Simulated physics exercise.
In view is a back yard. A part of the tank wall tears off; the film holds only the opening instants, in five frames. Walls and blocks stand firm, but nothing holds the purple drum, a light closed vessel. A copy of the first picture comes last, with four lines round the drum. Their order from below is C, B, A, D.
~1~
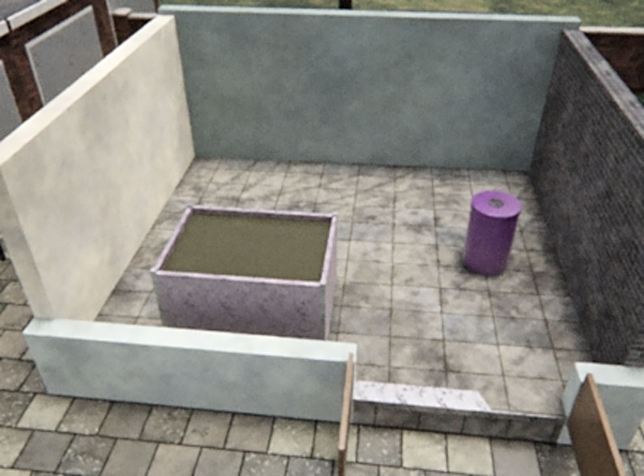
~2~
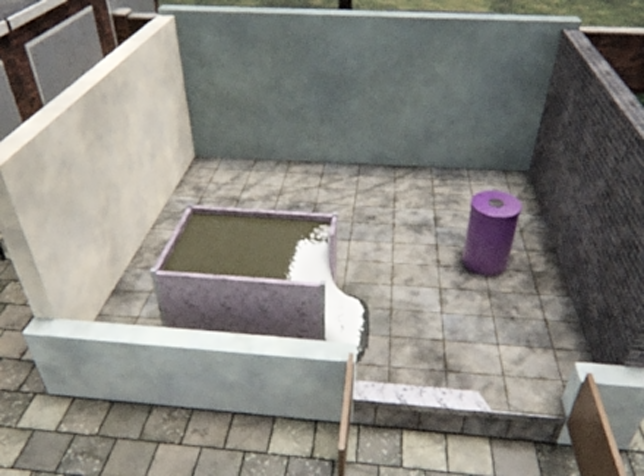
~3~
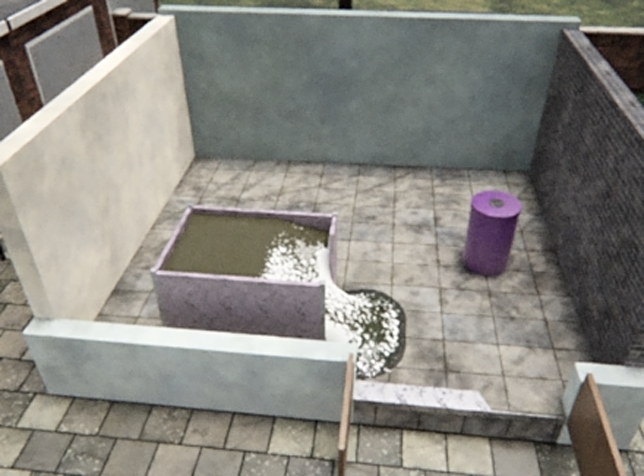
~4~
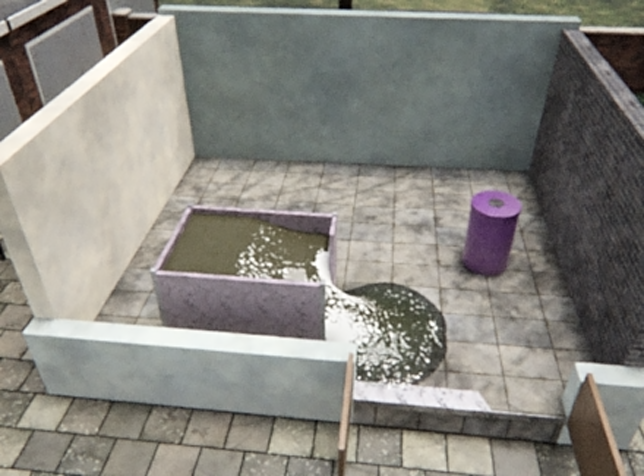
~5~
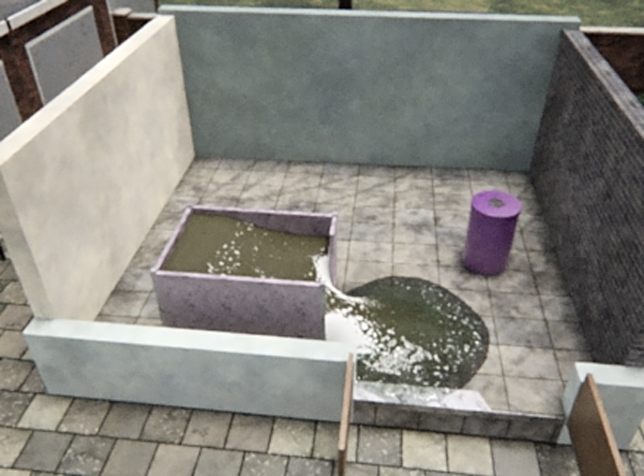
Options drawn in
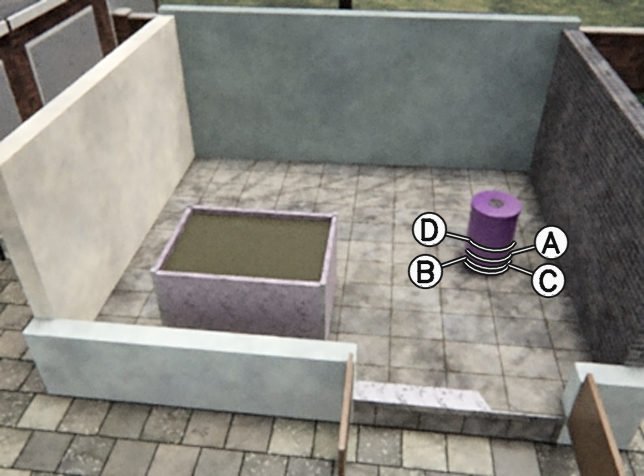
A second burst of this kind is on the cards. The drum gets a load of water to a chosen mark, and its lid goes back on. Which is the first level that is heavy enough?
The answer is level A.
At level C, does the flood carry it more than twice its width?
Yes.
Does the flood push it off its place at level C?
Yes, it does.
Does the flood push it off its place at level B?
Yes, that goes wrong.
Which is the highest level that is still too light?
It is B.
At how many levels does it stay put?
Two of them.
On the marked copy, A at (491, 261); B at (489, 268); C at (488, 273); D at (493, 250); from the bottom up C, B, A, D.
For level A, it does not move.
For level B, it is pushed about its own width away.
For level C, it is pushed about 5 times its own width away.
For level D, it does not move.
